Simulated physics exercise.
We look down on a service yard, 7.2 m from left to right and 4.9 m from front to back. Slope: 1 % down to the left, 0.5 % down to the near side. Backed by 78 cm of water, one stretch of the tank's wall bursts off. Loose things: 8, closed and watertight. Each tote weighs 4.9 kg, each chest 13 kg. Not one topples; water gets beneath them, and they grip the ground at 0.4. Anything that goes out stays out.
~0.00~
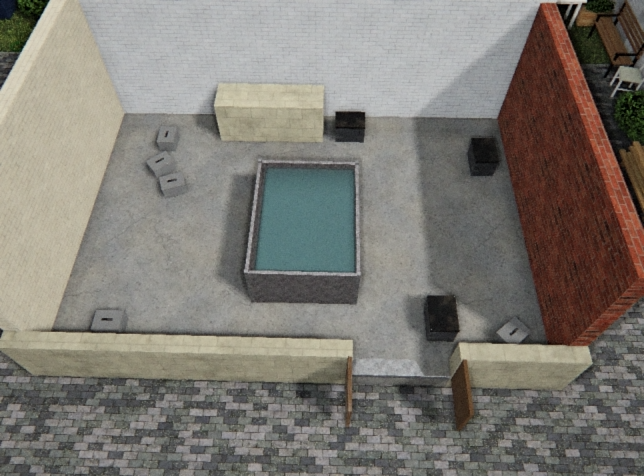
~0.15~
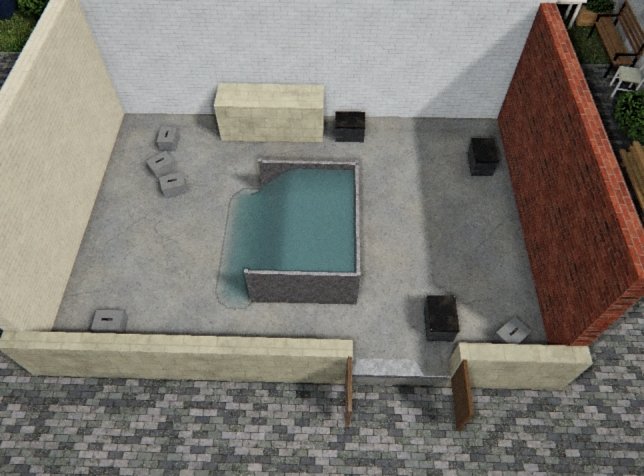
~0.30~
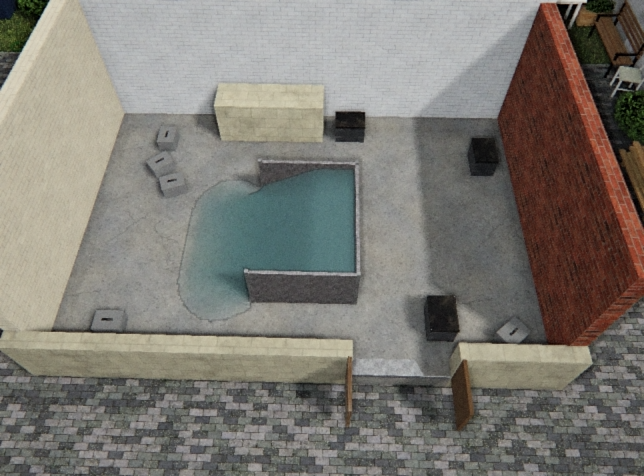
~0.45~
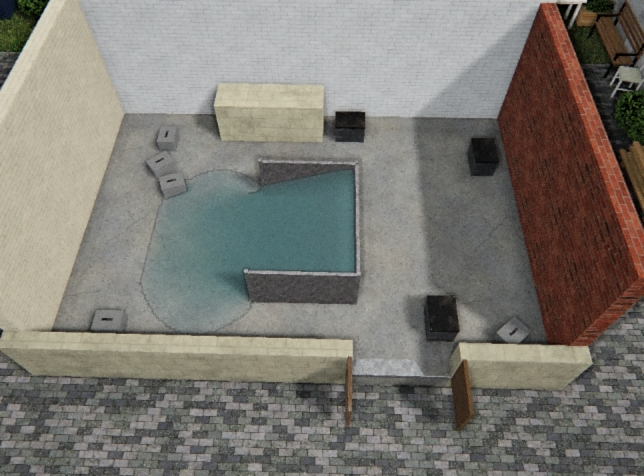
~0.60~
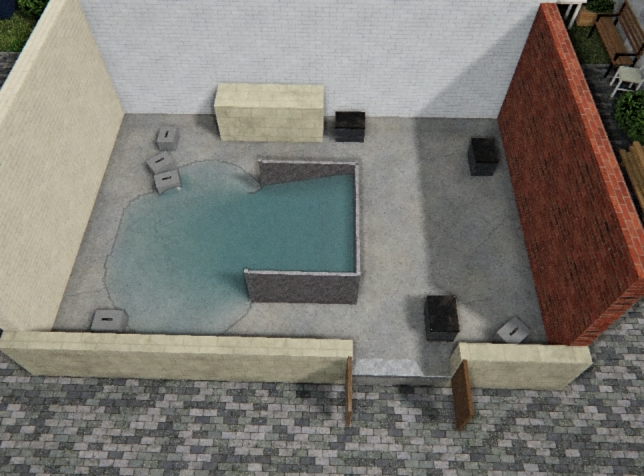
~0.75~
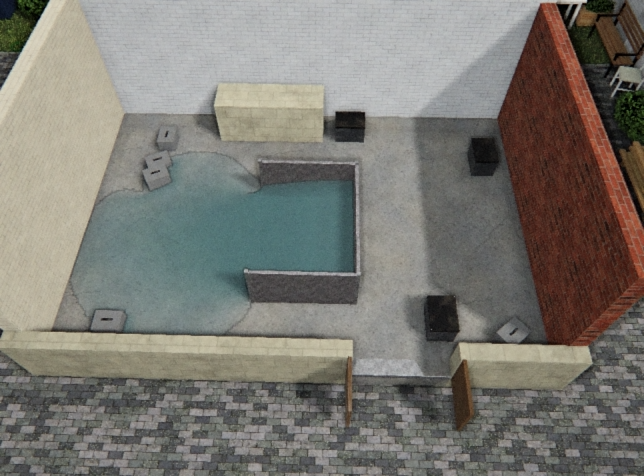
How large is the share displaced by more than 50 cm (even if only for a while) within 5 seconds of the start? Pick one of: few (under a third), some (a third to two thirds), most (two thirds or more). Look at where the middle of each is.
Some.
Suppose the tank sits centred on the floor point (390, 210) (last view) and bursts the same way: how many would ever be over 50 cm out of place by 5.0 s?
4.
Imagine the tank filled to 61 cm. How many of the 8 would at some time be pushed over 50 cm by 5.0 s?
Then 4 of them.
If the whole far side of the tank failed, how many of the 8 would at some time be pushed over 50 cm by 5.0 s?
That gives 7 of them.
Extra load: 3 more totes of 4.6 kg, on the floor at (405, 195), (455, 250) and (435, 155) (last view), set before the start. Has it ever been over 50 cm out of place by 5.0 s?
So it's stays below, then stays below, then stays below.
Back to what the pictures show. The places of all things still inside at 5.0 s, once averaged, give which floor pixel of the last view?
Near (356, 221).
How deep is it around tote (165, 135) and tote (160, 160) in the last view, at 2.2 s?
Depth approx. 26 cm / 38 cm.
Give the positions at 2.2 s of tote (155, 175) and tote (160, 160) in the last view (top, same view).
First one near (131, 115), second near (127, 97).
After 1.1 s 2 of 8 are over 50 cm from their spots; 0 afloat.
After 2.2 s 3 of 8 are over 50 cm from their spots; 4 afloat.
After 3.5 s 4 of 8 are over 50 cm from their spots; 4 afloat.
After 5.0 s 5 of 8 are over 50 cm from their spots, and 5 have been at some point; 3 afloat.
